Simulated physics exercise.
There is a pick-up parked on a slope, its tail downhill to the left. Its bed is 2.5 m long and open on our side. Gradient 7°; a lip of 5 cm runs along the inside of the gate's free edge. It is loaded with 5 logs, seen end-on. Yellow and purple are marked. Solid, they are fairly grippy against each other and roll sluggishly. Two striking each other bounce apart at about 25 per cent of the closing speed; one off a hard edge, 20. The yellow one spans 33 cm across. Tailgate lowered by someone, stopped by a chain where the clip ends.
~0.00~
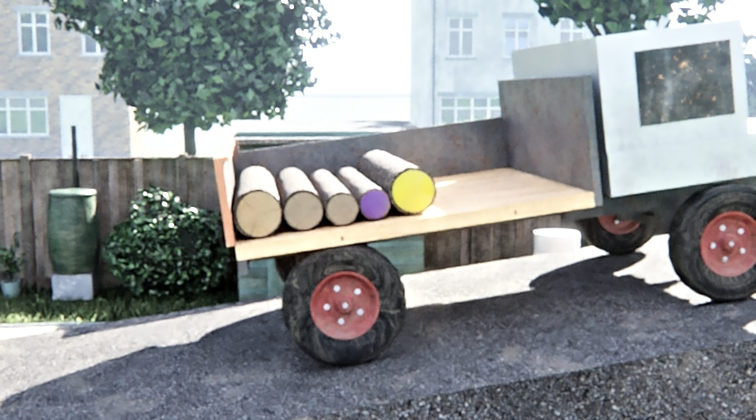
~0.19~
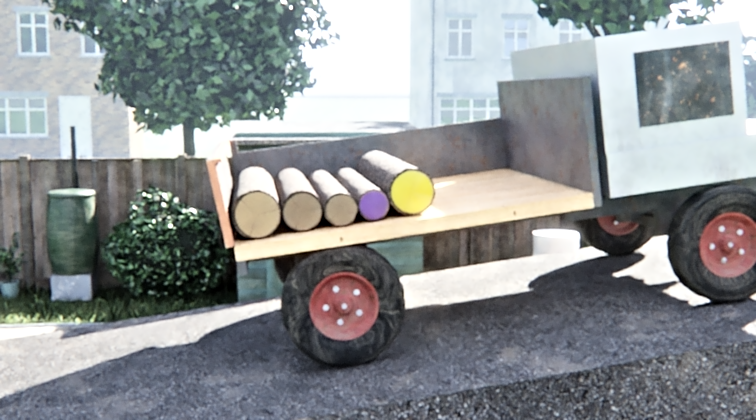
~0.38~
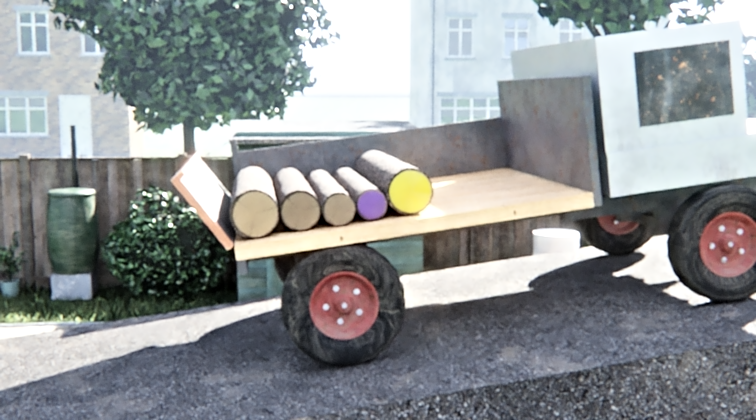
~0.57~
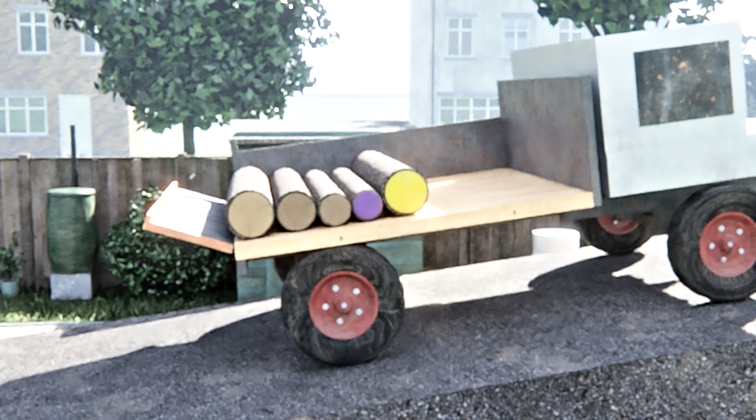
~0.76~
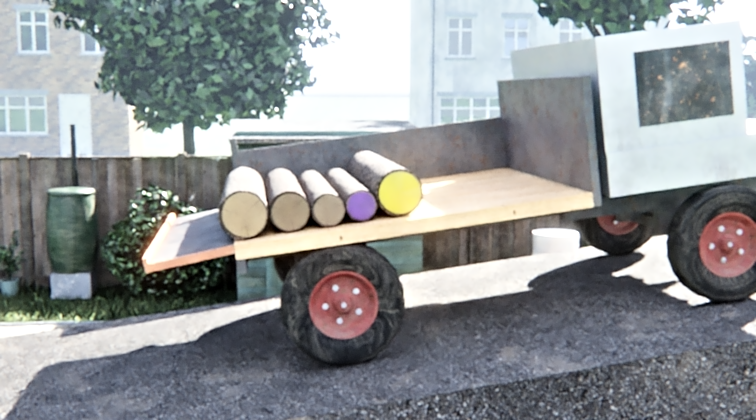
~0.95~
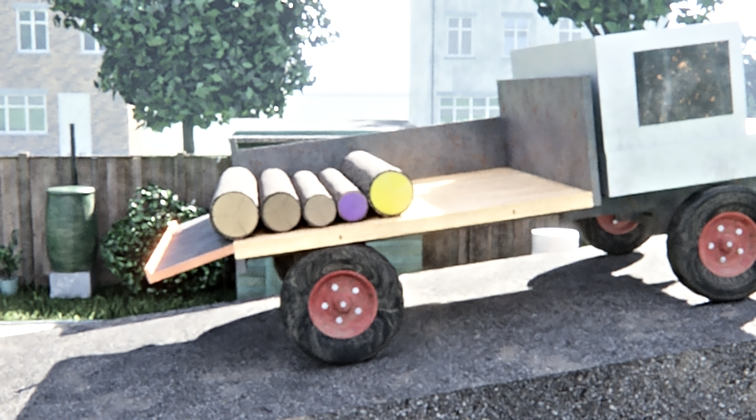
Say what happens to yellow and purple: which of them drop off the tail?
Taking yellow first, it tumbles off. Purple tumbles off.
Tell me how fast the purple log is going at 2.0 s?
I'd put it near 0.7 m/s.
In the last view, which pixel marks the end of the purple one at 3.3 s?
It should be close to pixel (84, 387).
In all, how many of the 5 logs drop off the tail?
The number is 5.
By 2.0 s, yellow is on the bed, 55 cm short of the hinge, rolling left; purple is on the bed, 25 cm short of the hinge, rolling left; 1 of 5 is out.
By 3.3 s, yellow is dropping off the gate; purple is off the vehicle; 5 of 5 are out.
Finally (10.9 s), yellow is out on the ground; purple is off the vehicle; 5 of 5 are out.
